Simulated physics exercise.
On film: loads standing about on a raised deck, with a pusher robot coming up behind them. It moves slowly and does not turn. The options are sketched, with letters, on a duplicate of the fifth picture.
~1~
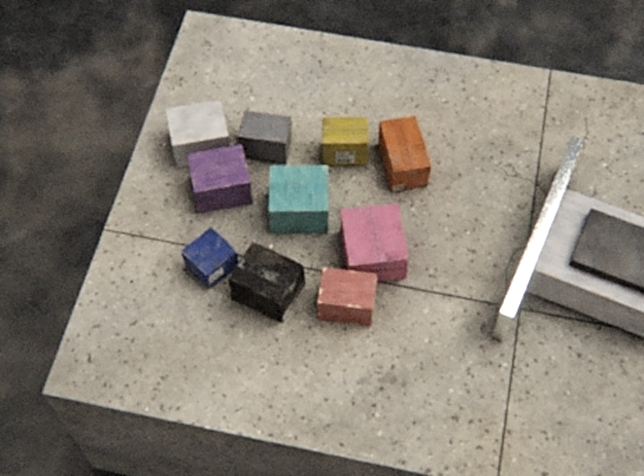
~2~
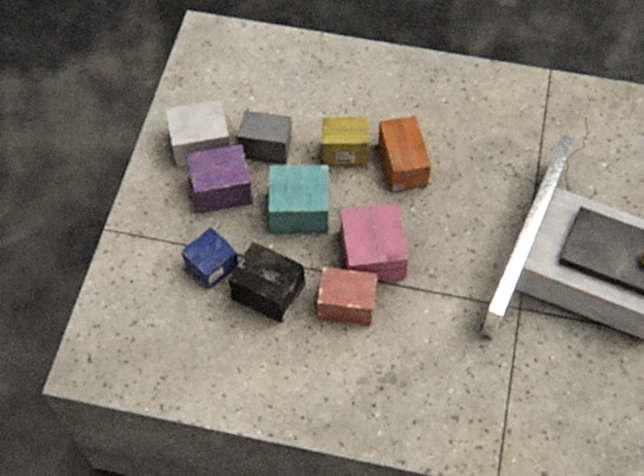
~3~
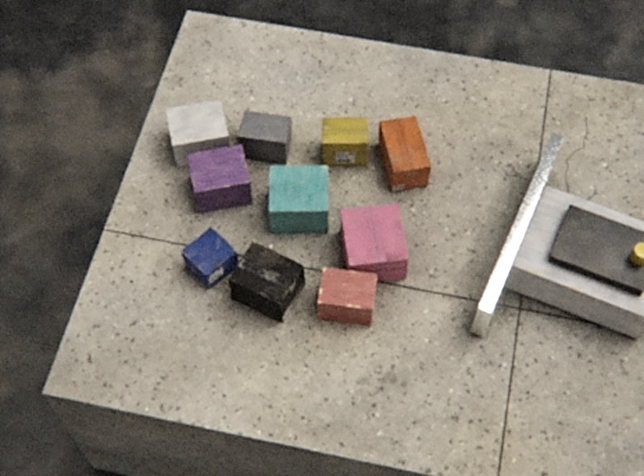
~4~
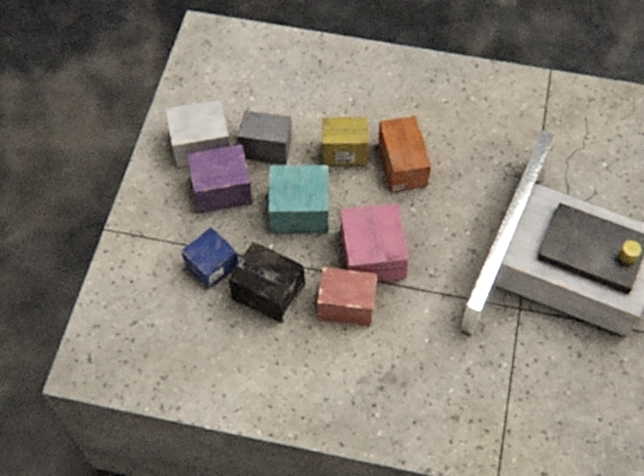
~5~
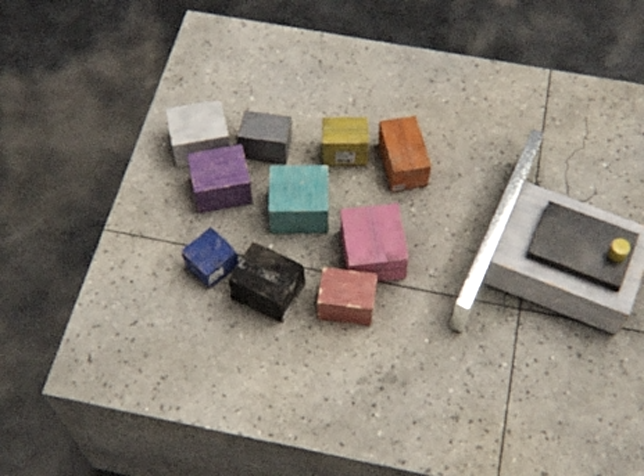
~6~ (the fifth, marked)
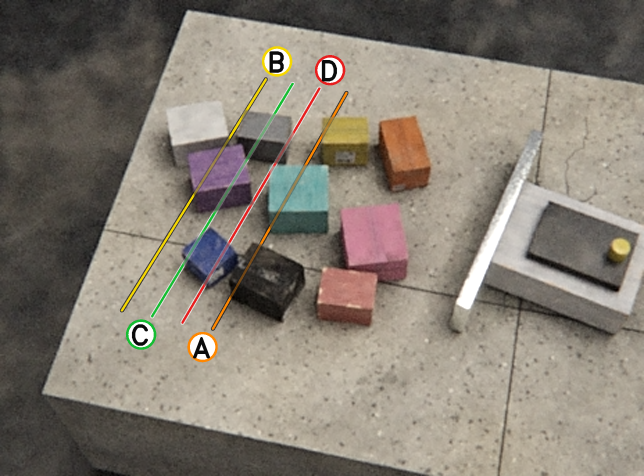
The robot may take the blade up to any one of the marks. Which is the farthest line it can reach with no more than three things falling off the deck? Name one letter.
It should halt at C.
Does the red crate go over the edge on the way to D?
No.
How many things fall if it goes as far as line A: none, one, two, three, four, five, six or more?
The count is none.
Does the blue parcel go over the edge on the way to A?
No.
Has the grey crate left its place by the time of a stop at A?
By then, yes.
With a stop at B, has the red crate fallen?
By then, no.
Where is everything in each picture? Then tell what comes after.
In the first picture, orange box (404, 154); white crate (199, 134); black box (268, 282).
In the second picture, robot (609, 248); red crate (348, 296).
In the third picture, robot (598, 246); purple crate (220, 179).
In the fourth picture, robot (587, 244); blue parcel (210, 258).
In the fifth picture, robot (576, 242); turquoise crate (299, 200); orange box (404, 154); white crate (199, 134).
On the copy, A at (284, 202); B at (199, 187); C at (227, 192); D at (256, 197).
On C. First, robot (472, 223); red crate (325, 289); orange box (393, 147).
Then, robot (371, 205); blue parcel (130, 242); white crate (174, 117).
Finally, robot (295, 191); white crate over the edge; purple crate over the edge; three fallen.
By contrast, A is within the limit but short; B drops six; D is within the limit but short.
